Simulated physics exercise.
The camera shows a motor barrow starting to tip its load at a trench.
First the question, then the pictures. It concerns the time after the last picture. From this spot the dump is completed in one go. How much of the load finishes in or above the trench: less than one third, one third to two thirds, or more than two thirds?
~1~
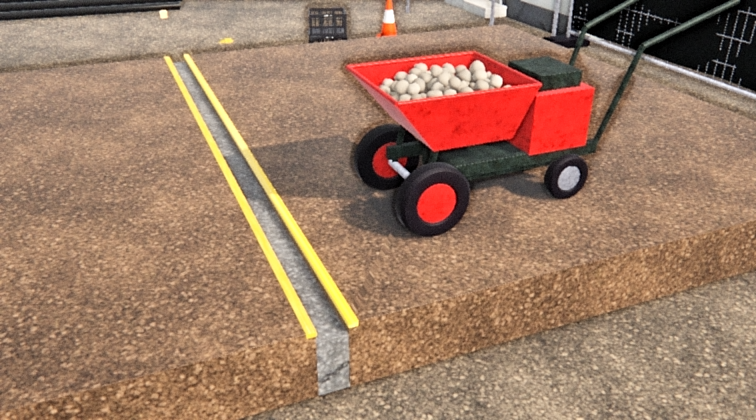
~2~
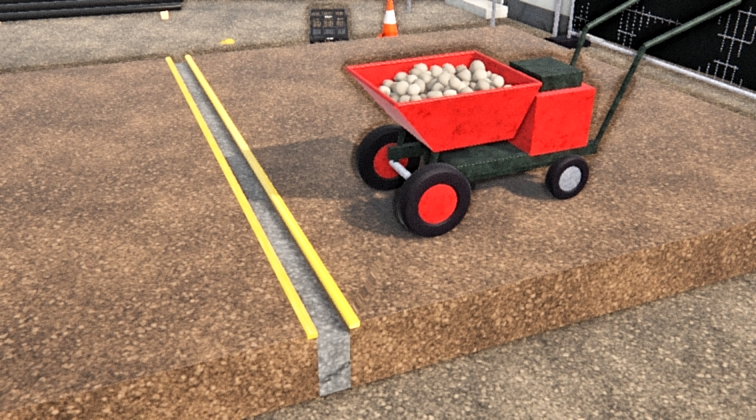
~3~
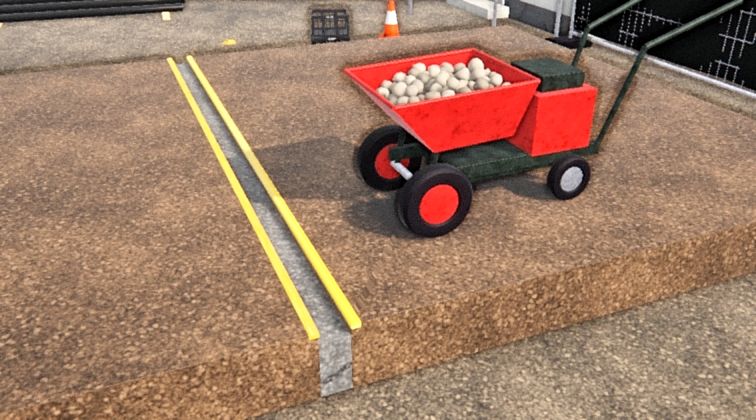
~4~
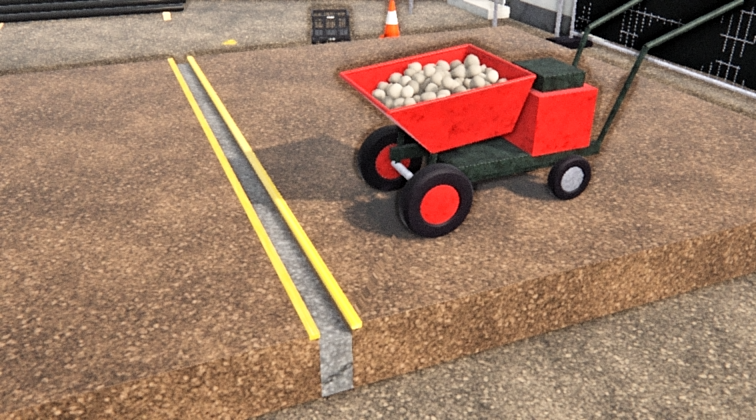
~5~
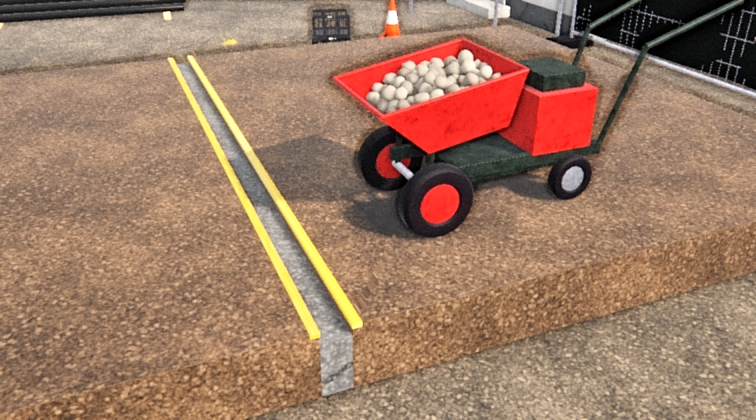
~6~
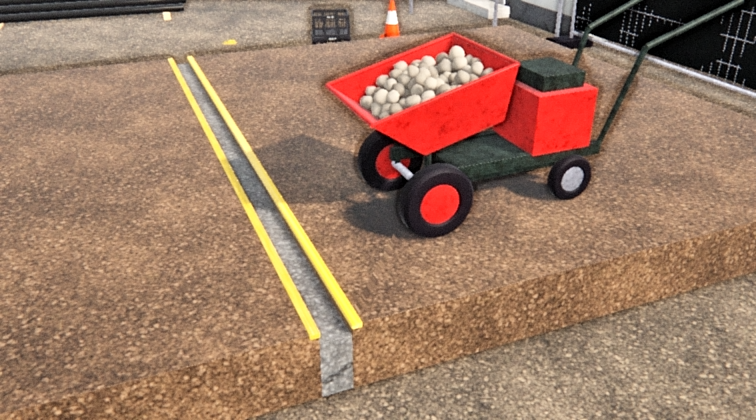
I'd say not even a third of it lands in the trench.
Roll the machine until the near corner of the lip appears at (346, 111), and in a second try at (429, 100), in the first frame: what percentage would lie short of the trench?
Roughly 0 per cent at the first spot and 30 per cent at the second.
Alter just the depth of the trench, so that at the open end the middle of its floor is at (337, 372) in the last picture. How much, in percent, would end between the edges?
Something like 50 %.
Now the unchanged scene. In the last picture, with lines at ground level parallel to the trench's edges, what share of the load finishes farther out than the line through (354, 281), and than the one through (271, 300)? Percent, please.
Roughly 70 and 30 %.
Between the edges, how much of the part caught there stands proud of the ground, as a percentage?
Share: Around 50 %.
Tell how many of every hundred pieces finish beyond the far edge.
It works out to roughly 40 percent.
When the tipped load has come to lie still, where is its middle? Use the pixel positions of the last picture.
Around (251, 234), give or take.
Shortly afterwards, skip tipped steeply; the whole lot in the skip.
Next, skip tipped right over; near half in the skip; only a few short of the trench; near a quarter in or heaped over the trench; a little beyond it; only a few falling.
Some moments later, skip tipped right over; near a third in the skip; a little short of the trench; near a quarter in or heaped over the trench; near a third beyond it.
In the end, skip tipped right over; near a third in the skip; a little short of the trench; near a quarter in or heaped over the trench; near a third beyond it.
